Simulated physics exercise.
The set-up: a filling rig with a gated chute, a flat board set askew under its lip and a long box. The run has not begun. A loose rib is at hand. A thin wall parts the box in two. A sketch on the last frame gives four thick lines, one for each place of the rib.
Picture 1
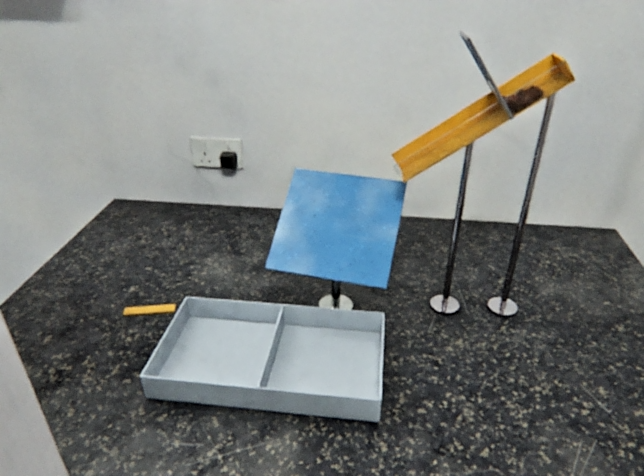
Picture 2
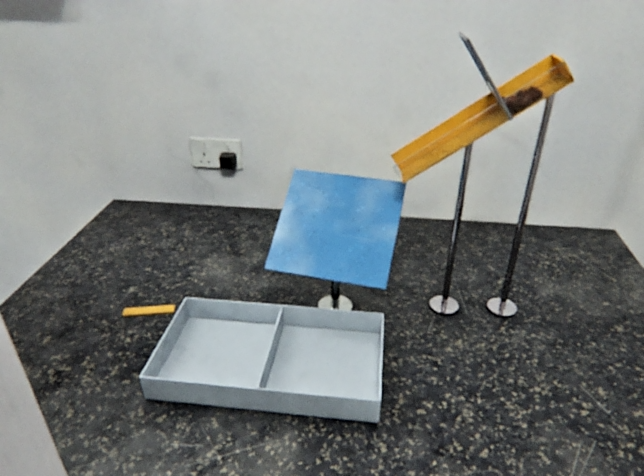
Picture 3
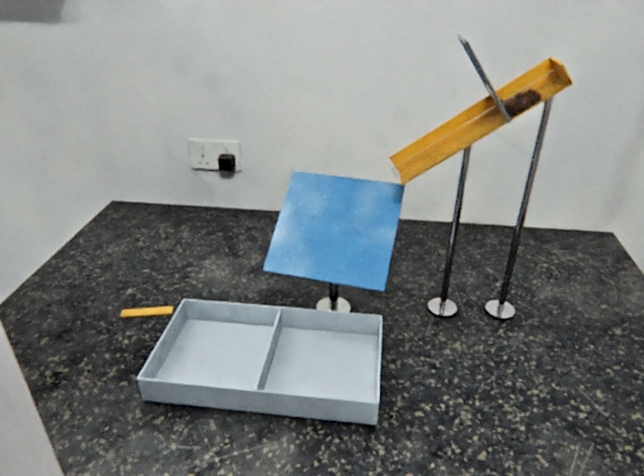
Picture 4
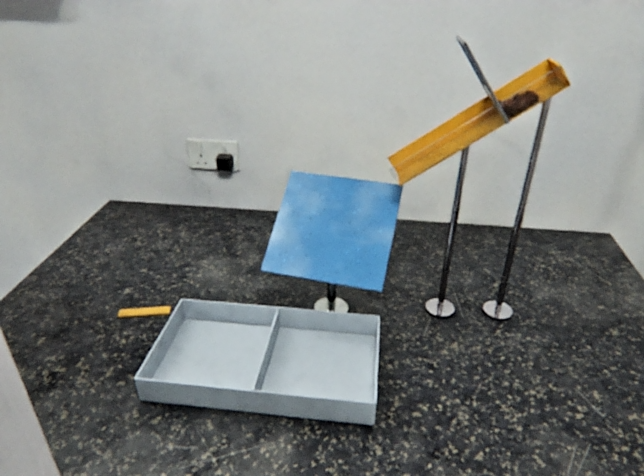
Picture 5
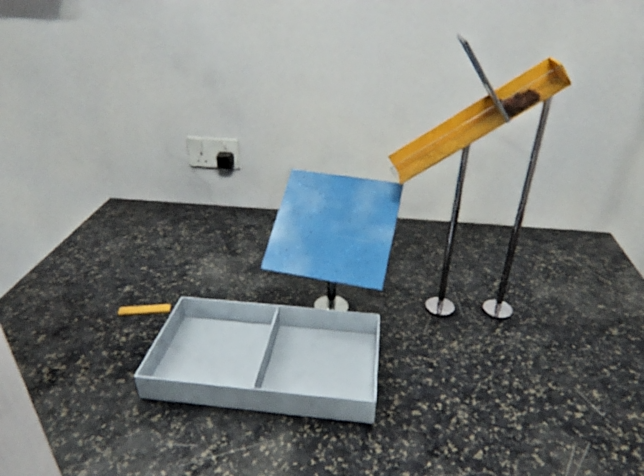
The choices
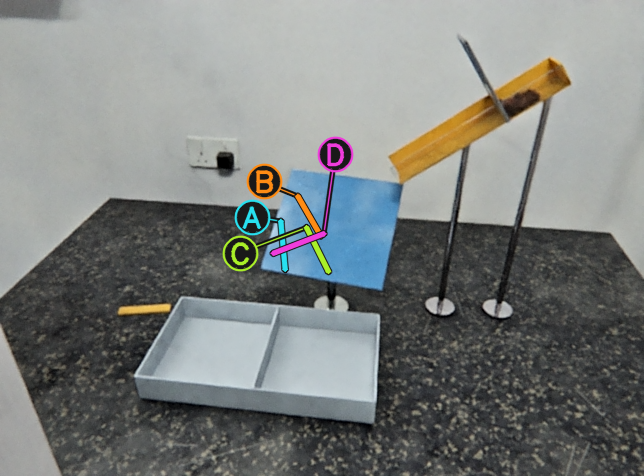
On a speckled dark worktop, a yellow chute holding brown matter stands above a tilted blue board and a divided grey box, all motionless.
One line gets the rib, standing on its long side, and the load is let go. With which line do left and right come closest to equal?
Take D.
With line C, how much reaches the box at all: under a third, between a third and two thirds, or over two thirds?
Line C gives over two thirds.
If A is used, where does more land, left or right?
More lands on the right.
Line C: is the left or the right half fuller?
The right half.
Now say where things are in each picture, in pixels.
Load behind the gate at (519, 102), allspice berries; lip of the chute at (403, 176), sloping fairly steeply, in the first frame.
Middle of the board at (337, 224), tilted fairly steeply; middle of its low edge at (323, 279); of its high edge at (349, 175), in the second frame.
Front corners of the box at (138, 378) and (378, 403); front end of its middle wall at (255, 390); gate still shut at (492, 93), in the third frame.
Middle of the load at (514, 106); lip at (399, 179), in the fourth frame.
Middle of the load at (515, 105); lip at (399, 178), in the fifth frame.
On the marked copy, line A from (280, 221) to (285, 269); line B from (297, 196) to (320, 236); line C from (306, 227) to (328, 271); line D from (323, 233) to (273, 253).
With A, of what is caught, about a quarter in the left half, most in the right.
With B, of what is caught, a small part in the left half, most in the right.
With C, of what is caught, a small part in the left half, nearly all in the right.
With D, of what is caught, about half in the left half, about half in the right.
